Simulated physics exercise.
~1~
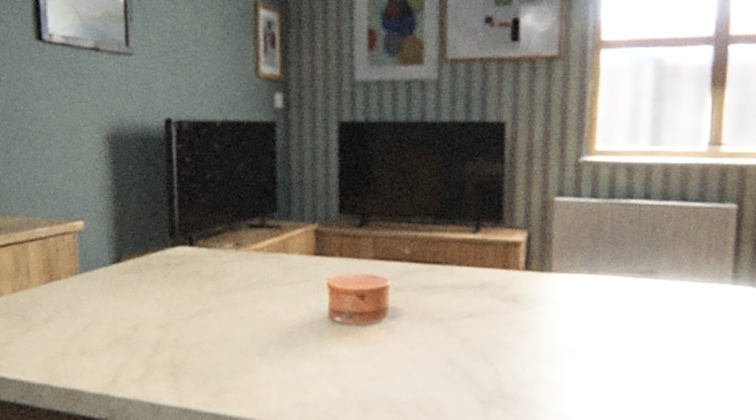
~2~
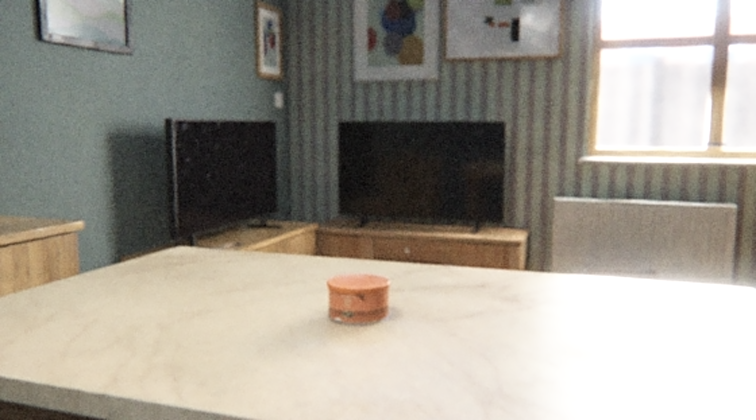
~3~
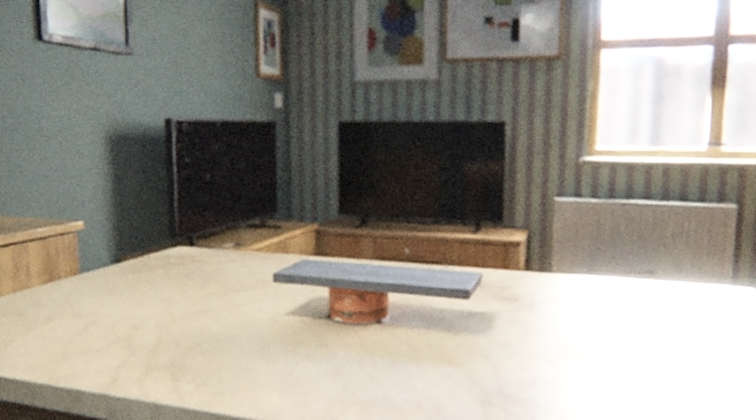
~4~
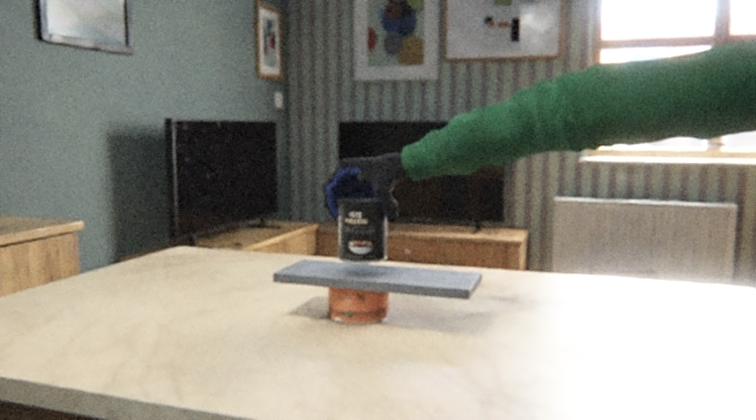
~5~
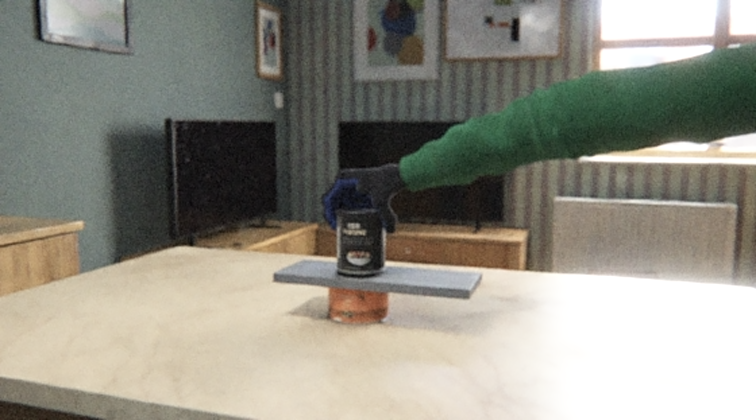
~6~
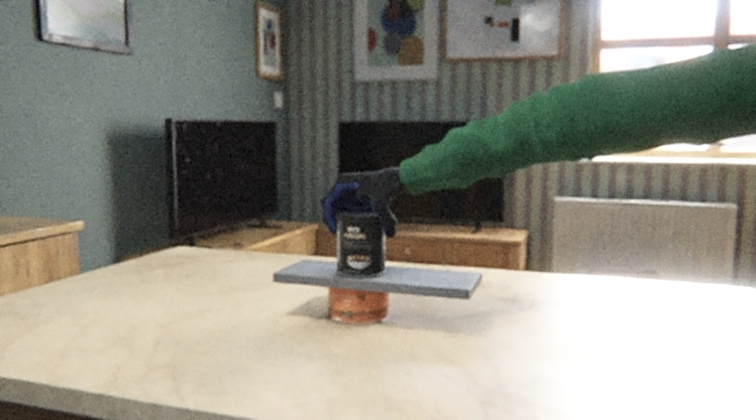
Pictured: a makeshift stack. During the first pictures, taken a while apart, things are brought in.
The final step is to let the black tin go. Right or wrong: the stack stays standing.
Right.
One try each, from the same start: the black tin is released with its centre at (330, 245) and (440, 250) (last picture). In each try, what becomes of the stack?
The stack remains upright with the first try and topples over with the second.
Then, 0.30 s on from there, no change.
Then, 0.70 s on from there, black tin resting near (361, 243).
In the end, all 3 unmoved. At the end, from the last picture's camera, black tin near (361, 243). The stack keeps its balance.
